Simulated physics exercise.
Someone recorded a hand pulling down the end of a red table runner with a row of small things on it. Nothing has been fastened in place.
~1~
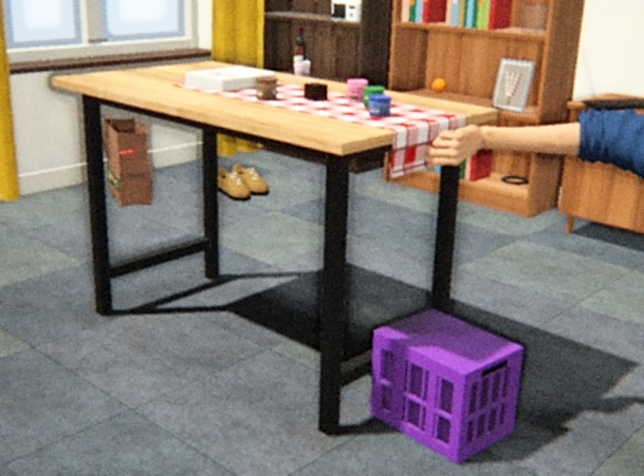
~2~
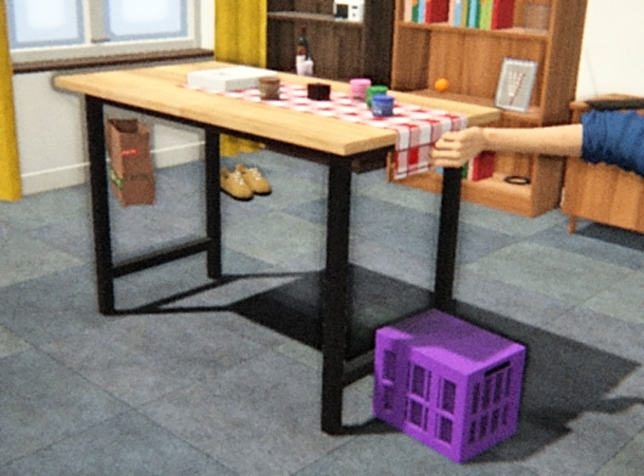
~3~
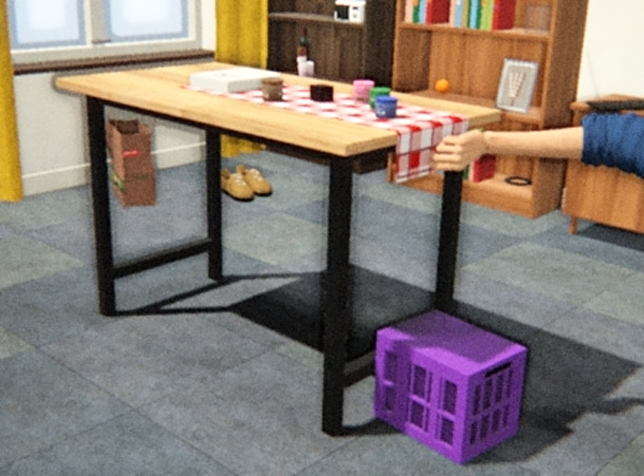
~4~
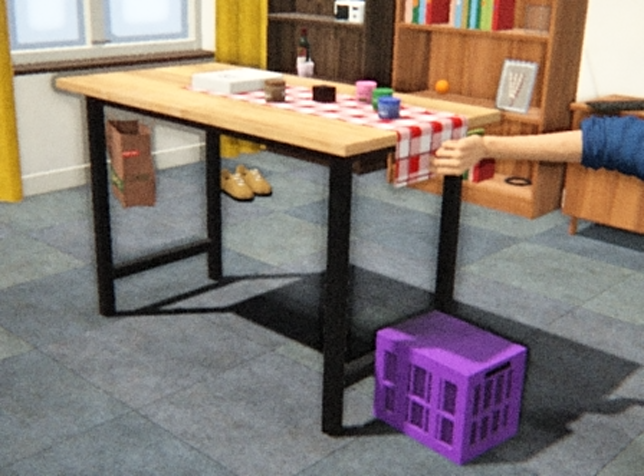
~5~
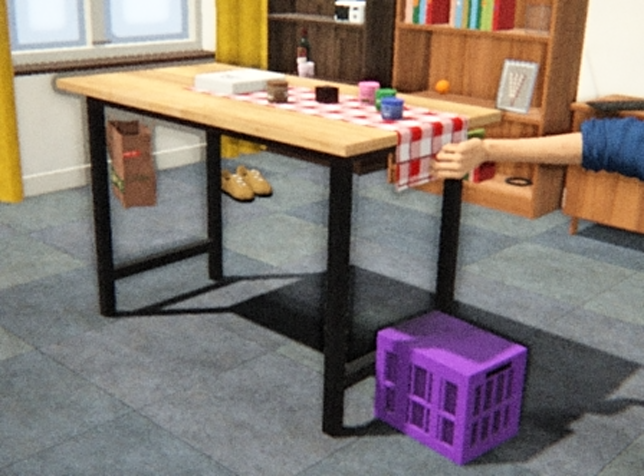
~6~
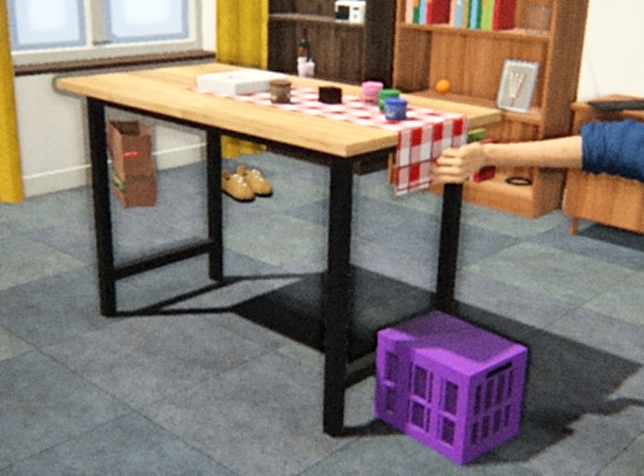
A hand at the right grips the hanging end of a red and white checked runner on a wooden table and draws it slowly downward. The hem lowers slightly, and the small pots and black cube on the cloth shift a little to the right with it.
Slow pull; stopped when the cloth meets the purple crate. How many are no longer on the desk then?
The count of things that fall is four.
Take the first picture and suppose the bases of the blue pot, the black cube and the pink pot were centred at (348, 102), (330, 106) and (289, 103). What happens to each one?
In the end the blue pot is no longer on top, the black cube is no longer on top, and the pink pot is no longer on top.
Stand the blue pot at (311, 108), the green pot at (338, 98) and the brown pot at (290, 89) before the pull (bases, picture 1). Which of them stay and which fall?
Blue pot gone, green pot gone, brown pot stays.
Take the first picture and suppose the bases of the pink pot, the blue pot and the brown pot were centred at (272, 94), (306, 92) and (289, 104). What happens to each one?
The pink pot ends up still aboard, the blue pot ends up still aboard, the brown pot ends up knocked off.
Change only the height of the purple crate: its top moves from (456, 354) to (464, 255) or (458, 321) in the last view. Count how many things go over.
First height: 1; second height: 3.
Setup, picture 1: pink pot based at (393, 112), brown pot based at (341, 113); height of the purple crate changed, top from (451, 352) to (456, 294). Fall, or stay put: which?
The pink pot is lost; the brown pot is lost.
Early on, hem near (428, 271); blue pot and green pot gone.
Midway, hem near (426, 314); blue pot, green pot and pink pot gone.
Finally, hem on the crate; blue pot, green pot, pink pot and black cube gone. The desk loses four.
